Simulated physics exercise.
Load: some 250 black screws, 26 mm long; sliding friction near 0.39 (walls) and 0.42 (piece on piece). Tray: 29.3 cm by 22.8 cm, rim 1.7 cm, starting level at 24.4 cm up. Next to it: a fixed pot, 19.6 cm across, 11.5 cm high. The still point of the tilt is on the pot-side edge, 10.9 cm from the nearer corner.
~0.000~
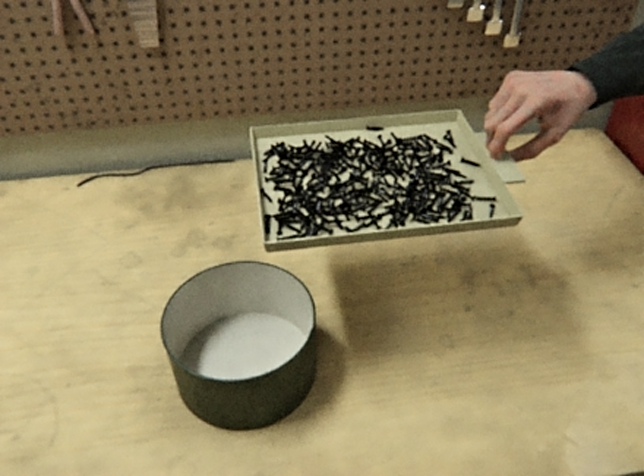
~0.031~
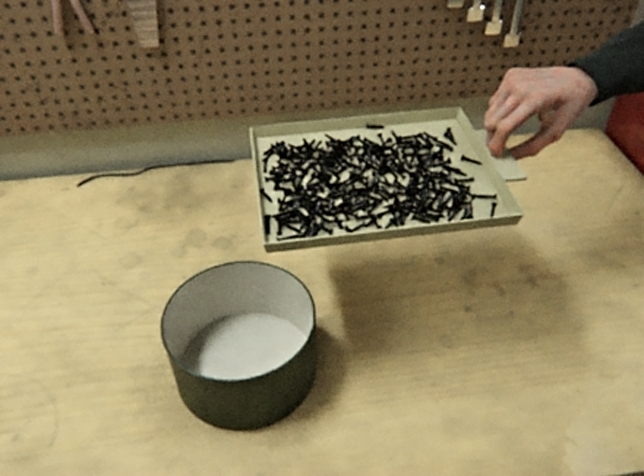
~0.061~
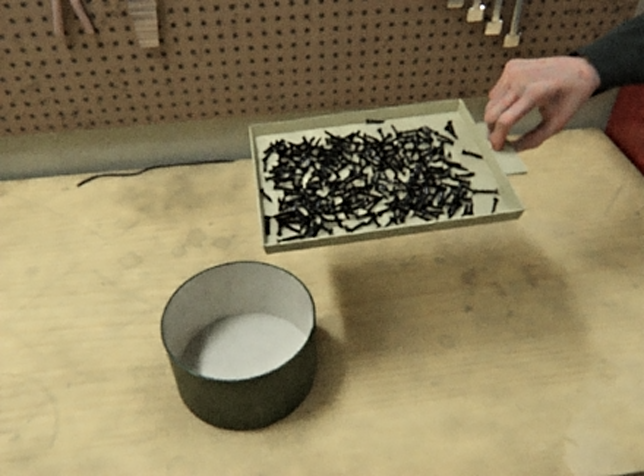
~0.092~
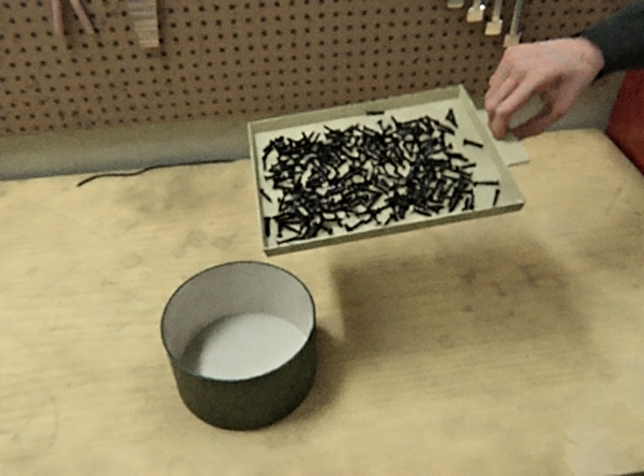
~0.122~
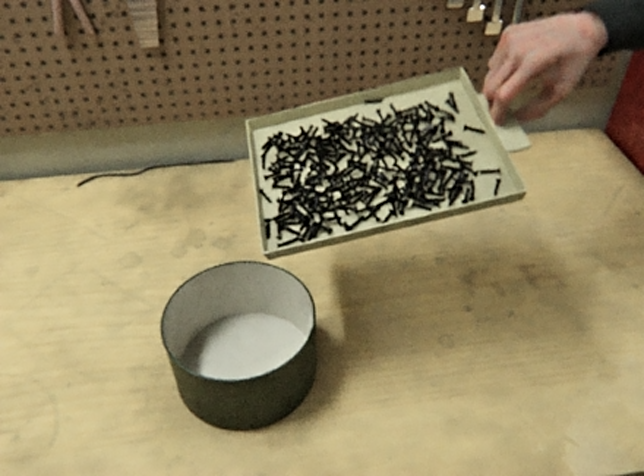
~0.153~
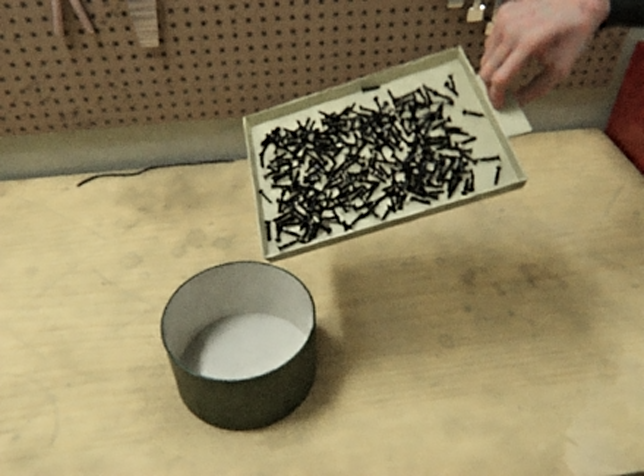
To begin with, a hand grips the right end of a pale tray heaped with small black screws, held nearly level above a wooden bench behind a round, empty pot. The hand then lifts that end, slowly and then faster, slanting the tray down toward the left while the screws stay bunched on it.
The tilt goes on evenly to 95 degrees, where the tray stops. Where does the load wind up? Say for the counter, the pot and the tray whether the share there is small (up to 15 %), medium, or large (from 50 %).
Counter: Small. Pot: Large. Tray: Small.
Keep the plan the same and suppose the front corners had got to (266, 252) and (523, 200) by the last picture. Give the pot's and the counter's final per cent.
In the pot: 90 per cent; on the counter: 10 per cent.
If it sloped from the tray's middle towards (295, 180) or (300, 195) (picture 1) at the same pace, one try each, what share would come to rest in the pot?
25 and 75 %.
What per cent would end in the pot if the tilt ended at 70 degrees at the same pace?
90 %.
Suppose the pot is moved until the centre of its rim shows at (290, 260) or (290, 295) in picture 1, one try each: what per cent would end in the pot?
In order, about 15 and about 70 per cent.
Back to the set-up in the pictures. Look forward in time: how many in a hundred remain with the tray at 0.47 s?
It's roughly 95 percent.
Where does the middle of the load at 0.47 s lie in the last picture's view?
Roughly (282, 222).
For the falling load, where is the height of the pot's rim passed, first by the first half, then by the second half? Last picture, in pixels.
First near (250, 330), then at (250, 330).
Then, at 0.35 s, tilt 60 degrees; the tray holds 100 %, the pot 0 %.
After 0.47 s, tilt 84 degrees; the tray holds 95 %, the pot 0 %.
After 0.73 s, tilt 95 degrees; the tray holds 0 %, the pot 95 %.
By 1.3 s all is still; counter 0 %, pot 100 %, tray 0 %.
